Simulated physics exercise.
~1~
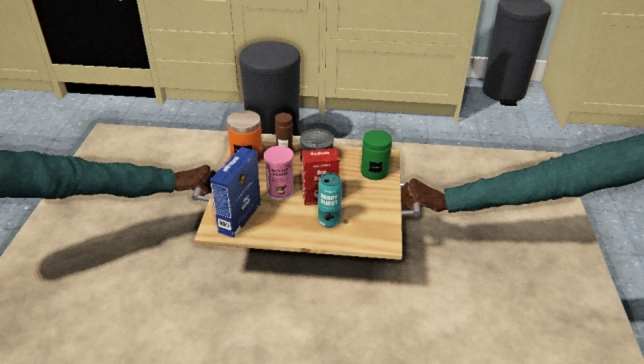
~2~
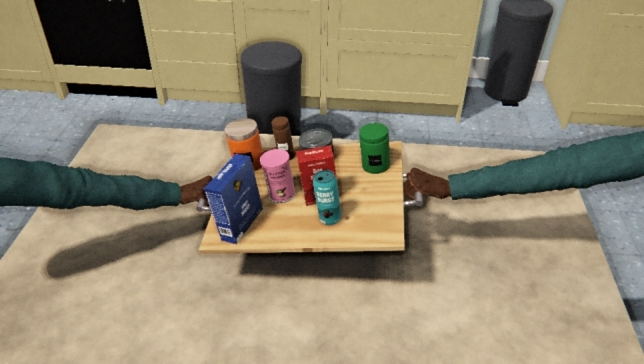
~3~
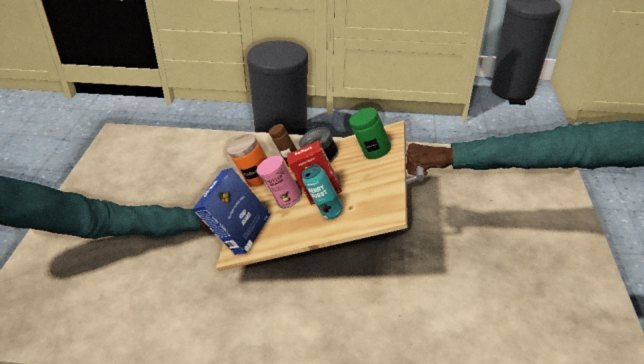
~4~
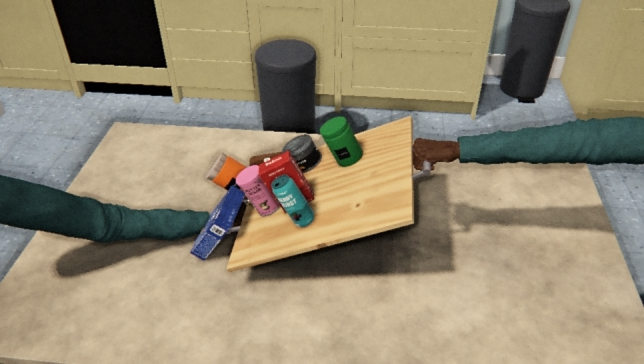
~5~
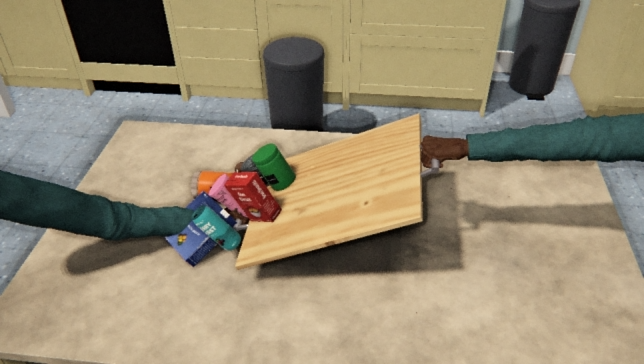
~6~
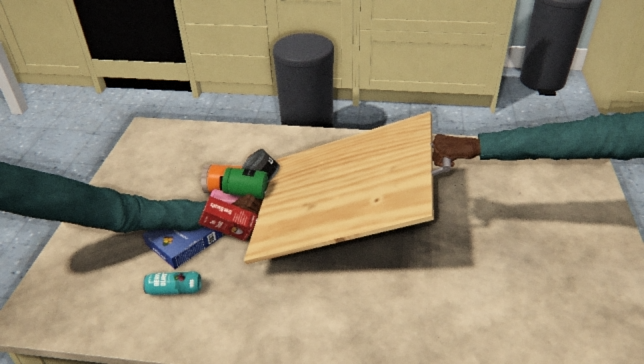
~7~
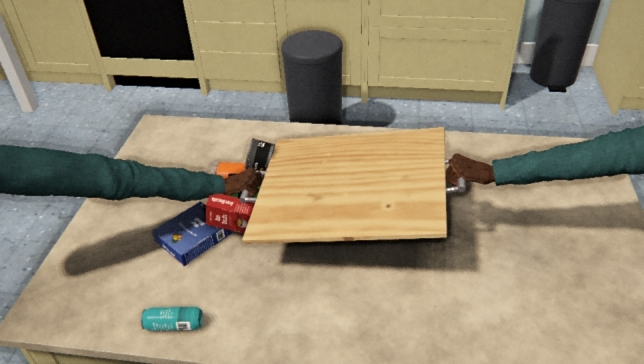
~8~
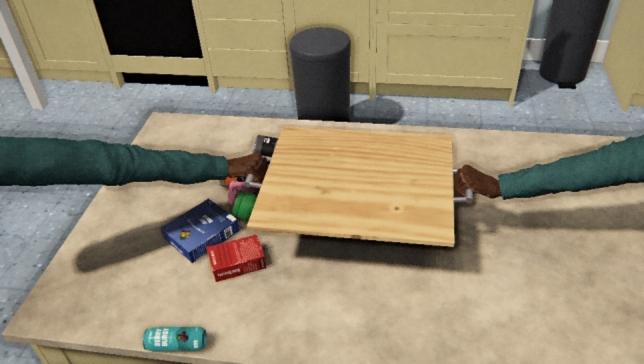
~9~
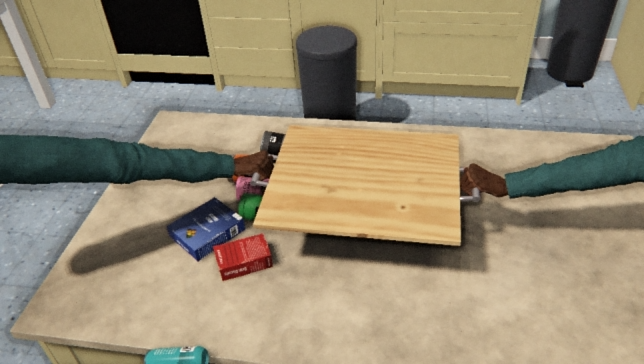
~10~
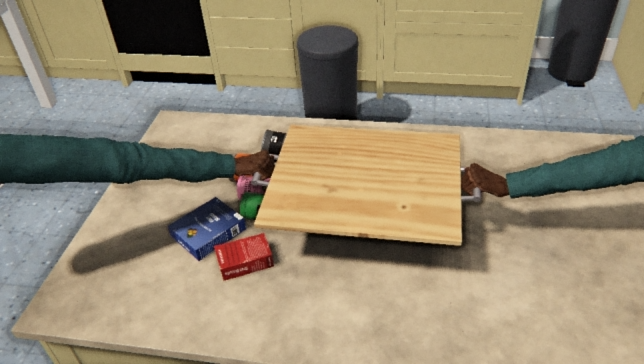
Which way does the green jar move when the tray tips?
The green jar moves to the left, sliding across the tray and off its lowered left side.
